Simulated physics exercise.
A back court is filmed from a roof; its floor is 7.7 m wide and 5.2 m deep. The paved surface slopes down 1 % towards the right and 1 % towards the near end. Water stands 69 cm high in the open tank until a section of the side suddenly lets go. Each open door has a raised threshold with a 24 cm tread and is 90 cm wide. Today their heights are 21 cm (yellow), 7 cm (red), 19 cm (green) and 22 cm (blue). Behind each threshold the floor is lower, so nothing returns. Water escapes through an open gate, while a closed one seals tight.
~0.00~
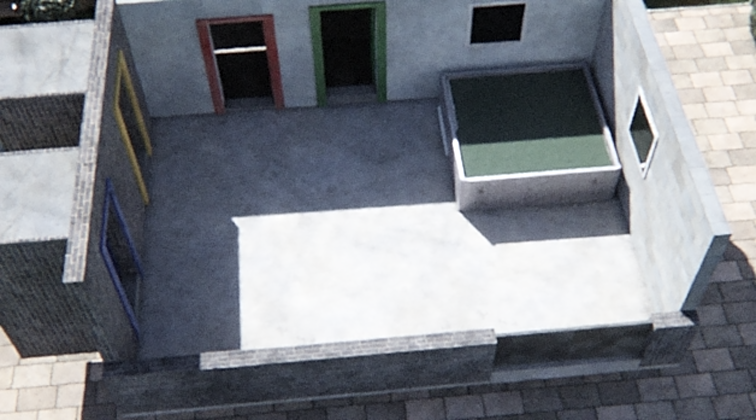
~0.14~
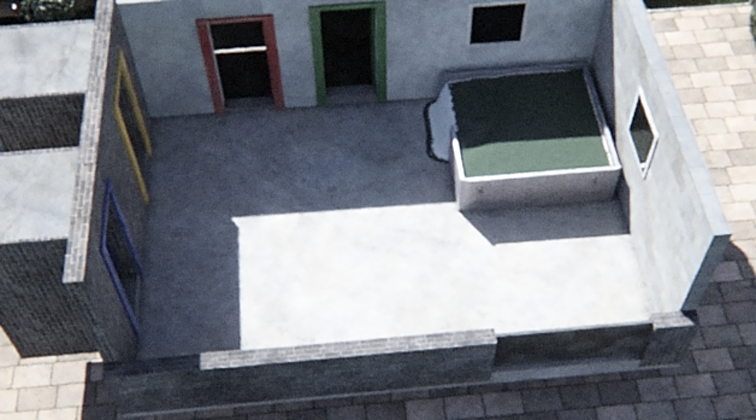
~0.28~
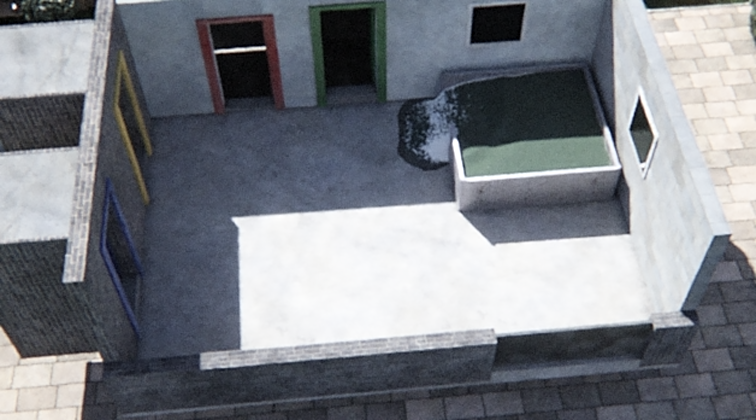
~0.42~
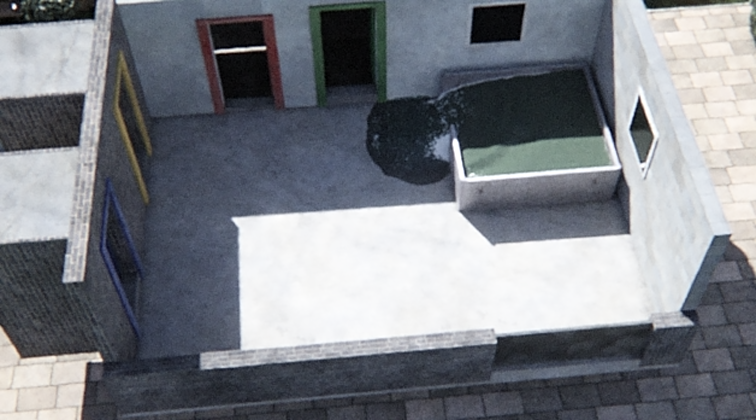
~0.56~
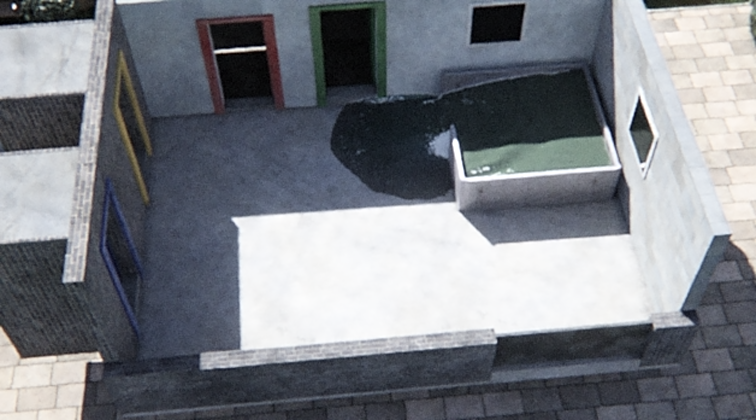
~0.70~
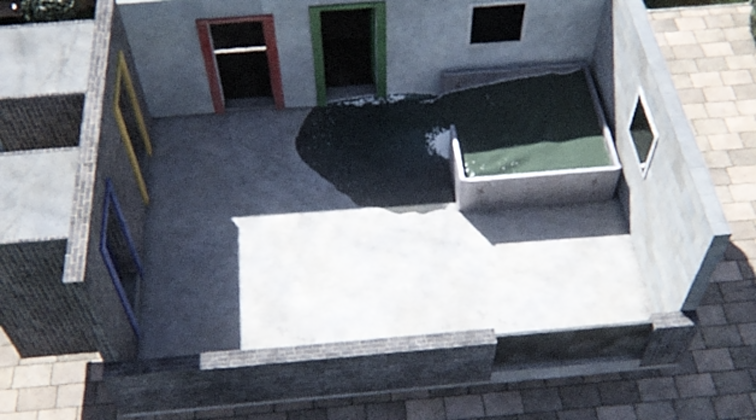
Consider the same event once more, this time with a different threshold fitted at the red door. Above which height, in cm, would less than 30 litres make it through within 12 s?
Above roughly 8.5 cm.
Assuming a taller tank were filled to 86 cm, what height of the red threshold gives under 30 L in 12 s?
Step height: Approx. 11.0 cm.
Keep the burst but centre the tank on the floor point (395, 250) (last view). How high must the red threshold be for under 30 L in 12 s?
Close to 10.5 cm would do it.
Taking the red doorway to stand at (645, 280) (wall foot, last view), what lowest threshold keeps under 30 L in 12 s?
14.5 cm.
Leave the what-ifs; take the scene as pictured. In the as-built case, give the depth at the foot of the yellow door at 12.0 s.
Some 3.5 cm.
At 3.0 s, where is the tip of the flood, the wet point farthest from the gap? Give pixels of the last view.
Roughly at (138, 343) in the last view.
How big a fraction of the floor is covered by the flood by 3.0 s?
About 50 per cent.
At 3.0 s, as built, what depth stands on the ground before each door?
Centimetres: Yellow = 32, red = 9, green = 17, blue = 14.
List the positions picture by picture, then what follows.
The first frame shows still water, 69 cm deep, in the open tank at (526, 122); the red door at (243, 69) is dry.
In the second frame, water pours out at (448, 120) and has run 0.3 m, to (431, 154); about 9 cm deep outside, 69 cm at the back.
In the third frame, the front is at (402, 150), 0.8 m from the gap at (448, 122); 1.0 m2 of floor is wet, 69 cm left at the back.
In the fourth frame, the front is at (374, 155), 1.3 m from the gap at (448, 123); 2.0 m2 of floor is wet, 69 cm left at the back.
In the fifth frame, water pours out at (448, 123) and has run 1.9 m, to (338, 152); about 8 cm deep outside, 69 cm at the back.
In the sixth frame, water pours out at (448, 123) and has run 2.5 m, to (303, 149); about 6 cm deep outside, 68 cm at the back; the red door at (243, 69), 3.5 m from the gap, is still 1.1 m from the nearest water.
After 1.4 s water covers 30 % of the floor, deepest (37 cm) near (434, 127); 9 cm at the red door, 0 litres in over its 7 cm threshold.
After 3.0 s water covers 50 % of the floor, deepest (32 cm) near (148, 189); 9 cm at the red door, 4 litres in over its 7 cm threshold.
After 12.0 s water covers 95 % of the floor, deepest (22 cm) near (644, 344); 6 cm at the red door, 47 litres in over its 7 cm threshold.
At the red door as built, the water arrived by 1.0 s and peaked near 11 cm at 6.2 s.
With a threshold of 7 cm, 46 litres would have come in within the 12 s; with 10.5 cm, 12 litres. So under 30 litres takes about 8.5 cm.
